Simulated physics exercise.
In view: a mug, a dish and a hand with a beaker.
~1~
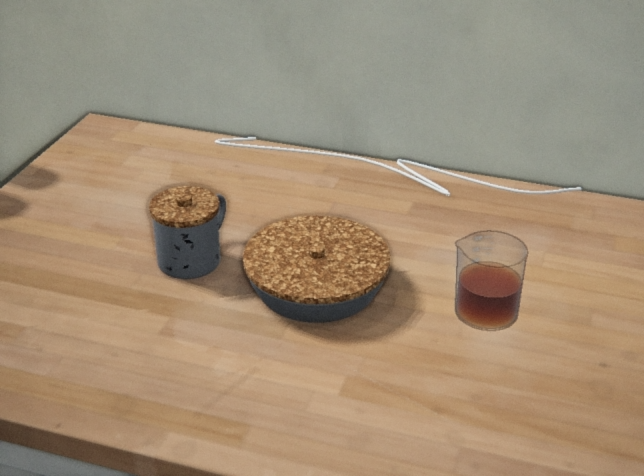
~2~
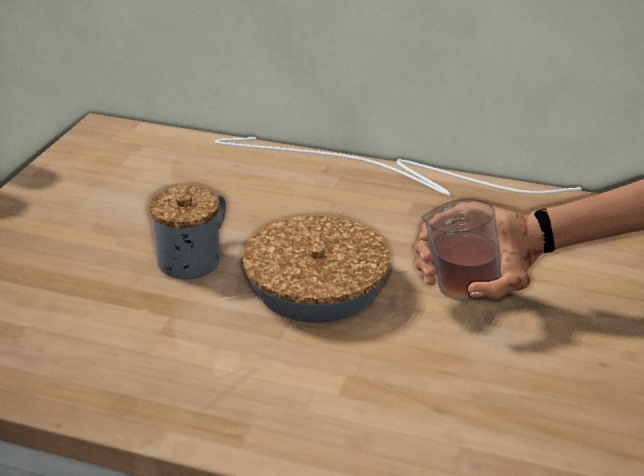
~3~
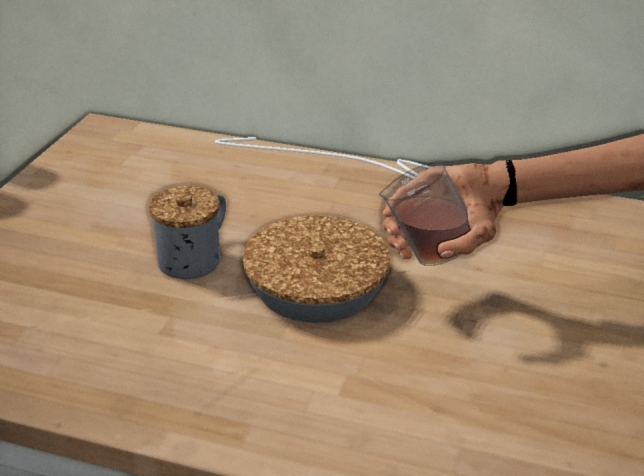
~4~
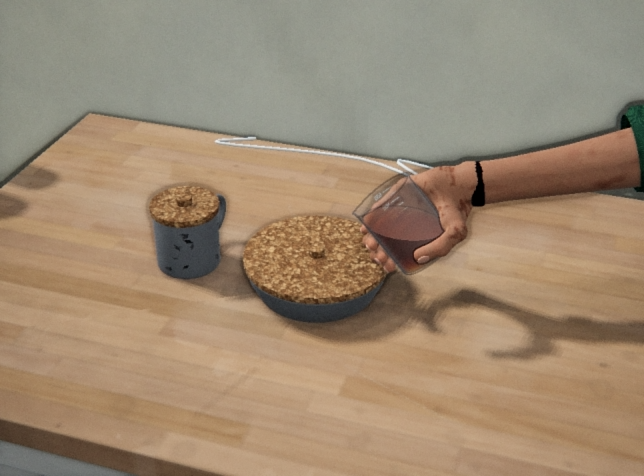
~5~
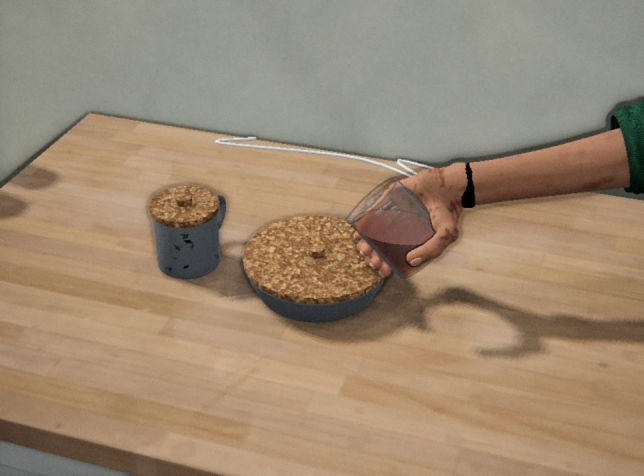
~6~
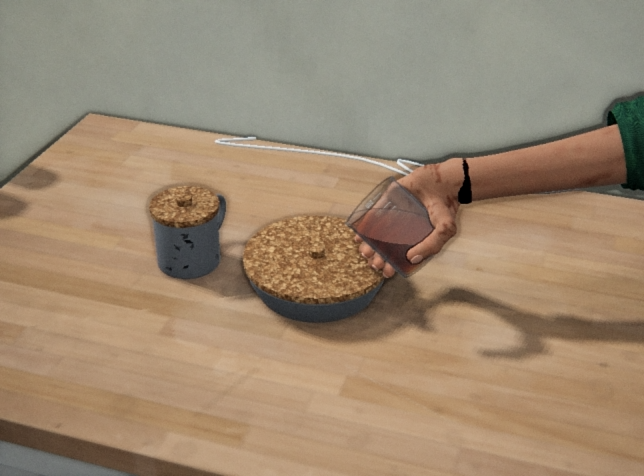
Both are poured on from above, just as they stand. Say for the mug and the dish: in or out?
The mug is going to let it slide off the outside. The dish is going to let it slide off the outside.
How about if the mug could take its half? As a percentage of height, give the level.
Some 30 per cent.
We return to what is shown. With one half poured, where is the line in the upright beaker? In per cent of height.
25 %.
A moment on, it hits the lid of the dish and runs off.
Further on, it hits the lid of the mug and runs off.
When it is over, the dish is empty, in a puddle; the mug is empty, in a puddle.
